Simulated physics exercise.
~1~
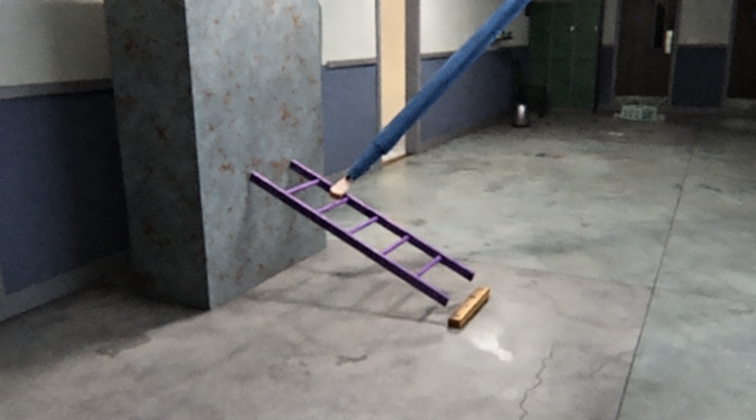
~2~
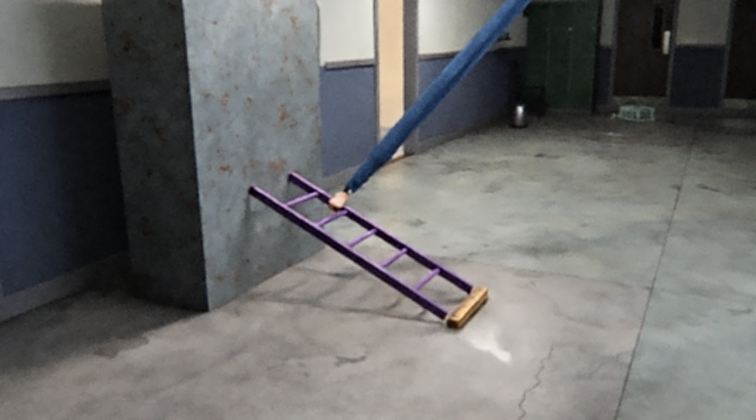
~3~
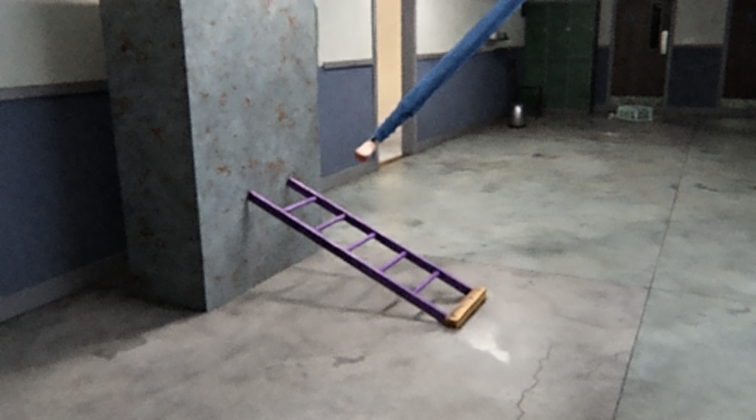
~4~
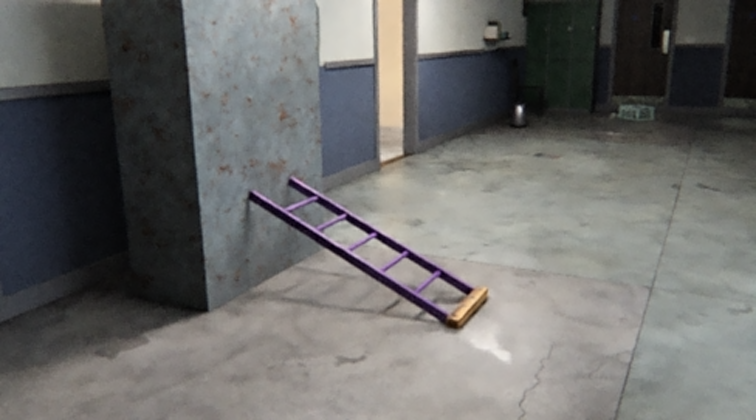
A purple ladder-like gate leans at a low slant against a tall, mottled grey cupboard on the left of a worn concrete floor, seen from slightly above by a gently swaying camera. A long blue-sleeved arm reaches in from the top, its hand on the gate's upper part. A short yellowish-brown batten lies on the floor by the gate's lower end. The hand lowers the gate a little until its foot meets the batten. Then the hand lets go and draws back up out of view. The gate stays propped between cupboard and batten, unheld and still.
